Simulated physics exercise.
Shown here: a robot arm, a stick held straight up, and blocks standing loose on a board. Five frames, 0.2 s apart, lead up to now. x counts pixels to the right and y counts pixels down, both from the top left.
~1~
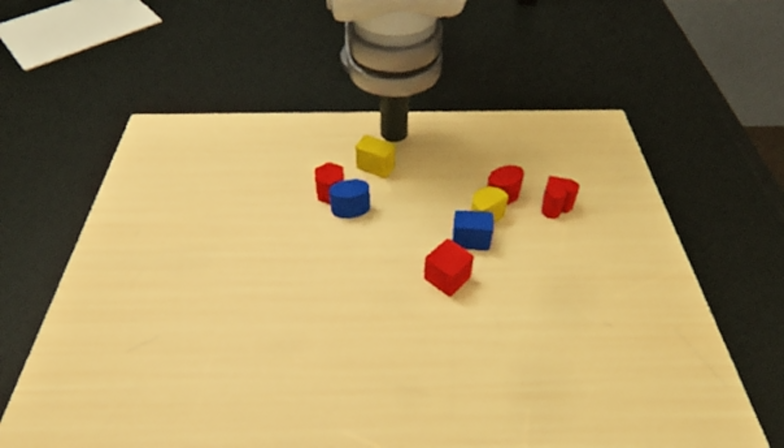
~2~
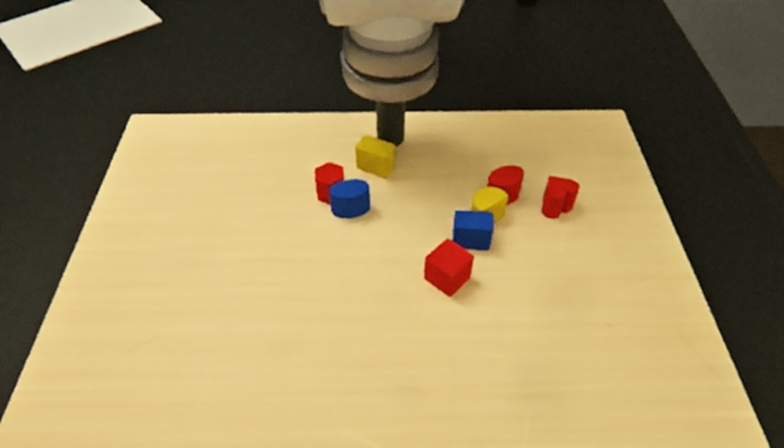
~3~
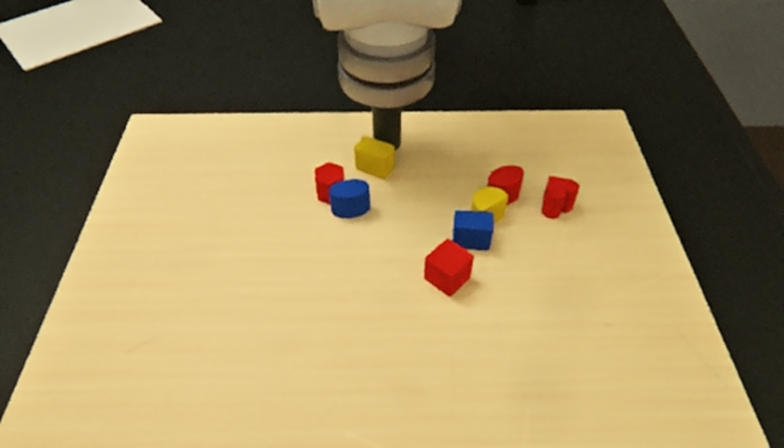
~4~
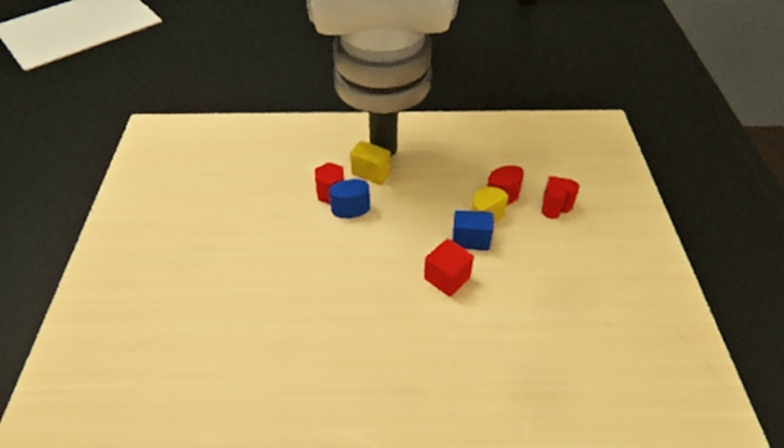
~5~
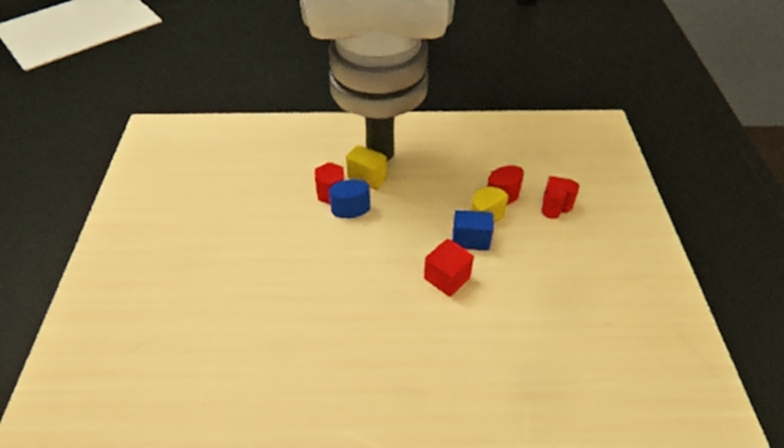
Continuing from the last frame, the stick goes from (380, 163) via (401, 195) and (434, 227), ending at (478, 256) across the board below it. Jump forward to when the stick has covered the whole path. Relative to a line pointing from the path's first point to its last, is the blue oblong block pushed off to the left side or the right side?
Side: Left.
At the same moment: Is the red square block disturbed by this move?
The block in question stays where it was by the end.
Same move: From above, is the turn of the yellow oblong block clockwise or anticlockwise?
It goes clockwise.
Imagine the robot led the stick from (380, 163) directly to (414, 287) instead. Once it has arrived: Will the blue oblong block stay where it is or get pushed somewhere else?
It keeps its position.
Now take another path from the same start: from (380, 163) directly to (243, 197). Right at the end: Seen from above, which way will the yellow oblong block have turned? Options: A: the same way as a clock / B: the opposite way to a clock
The one that fits is B, the opposite way to a clock.
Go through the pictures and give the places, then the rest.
The first picture shows stick's lower end at (394, 134); yellow oblong block at (375, 146); red square block at (450, 257); blue oblong block at (474, 220).
The second picture shows stick at (391, 139); blocks still.
The third picture shows stick at (387, 144); blocks still.
The fourth picture shows stick at (384, 149); yellow oblong block at (370, 151).
The fifth picture shows stick at (380, 153); yellow oblong block at (366, 156); red square block at (450, 257); blue oblong block at (474, 220).
The first path, step by step. One third of the way, stick at (402, 187); yellow oblong block at (365, 164), turned 30° clockwise.
Two thirds of the way, stick at (435, 219); yellow oblong block at (365, 164), turned 30° clockwise.
At the end, stick at (480, 247); yellow oblong block at (365, 164), turned 30° clockwise; red square block still; blue oblong block at (520, 236), turned 20° anticlockwise.
